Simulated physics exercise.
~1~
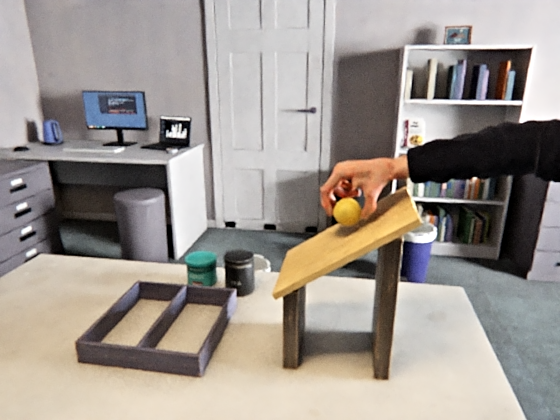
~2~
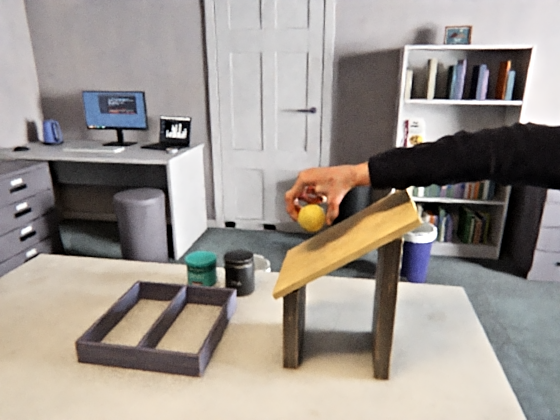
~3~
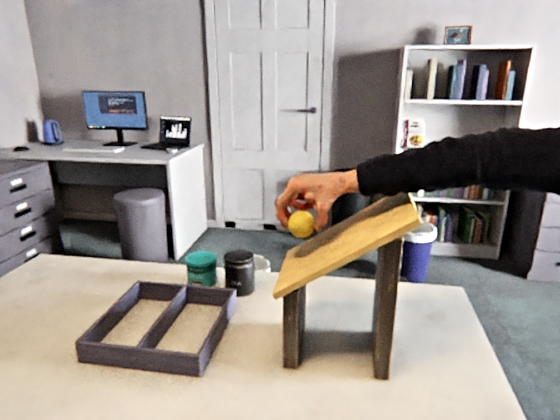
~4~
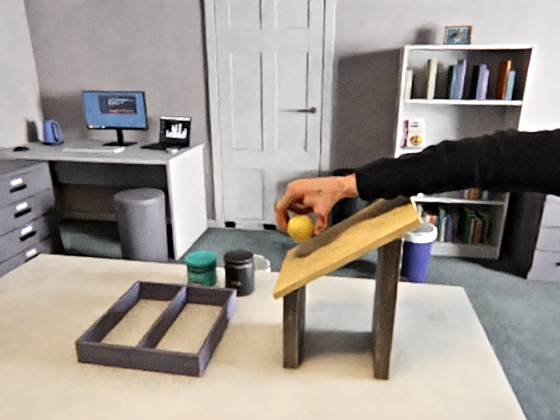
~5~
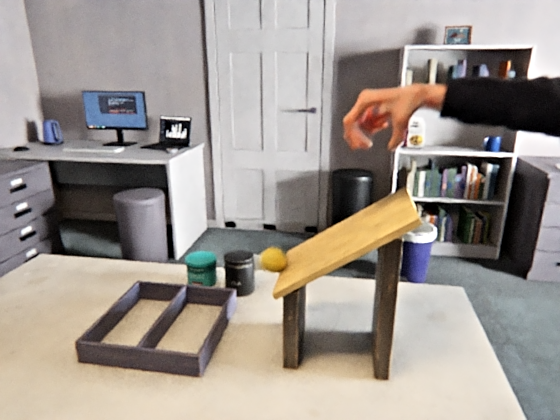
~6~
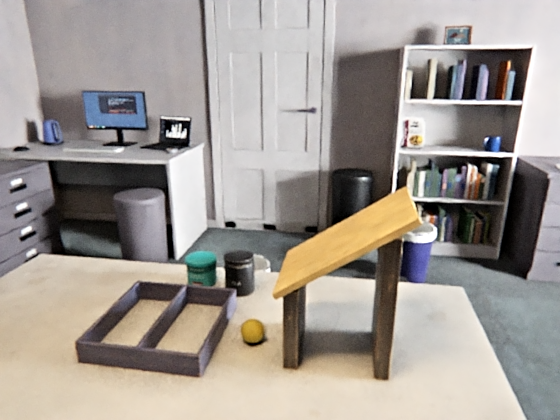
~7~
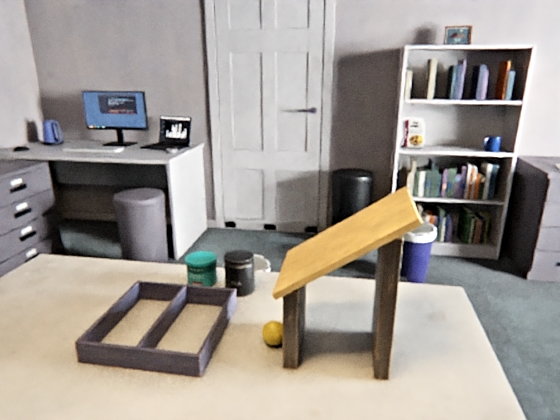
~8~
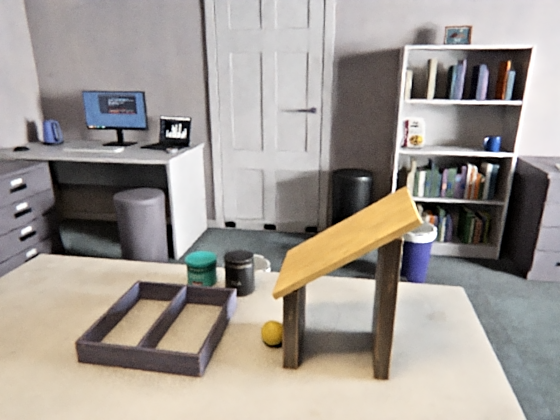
A tilted wooden board on two dark posts stands on a pale table, seen from the front in an office with a desk, a white door and a bookshelf. To its left lies a dark two-bay tray, with a turquoise tin and a black jar behind. A hand reaching from the right carries a yellow lemon leftward down to the board's lower edge, pauses, then lets go and withdraws. The lemon drops to the table near the tray, moves back right, and rests beside the board's front post, outside both bays.
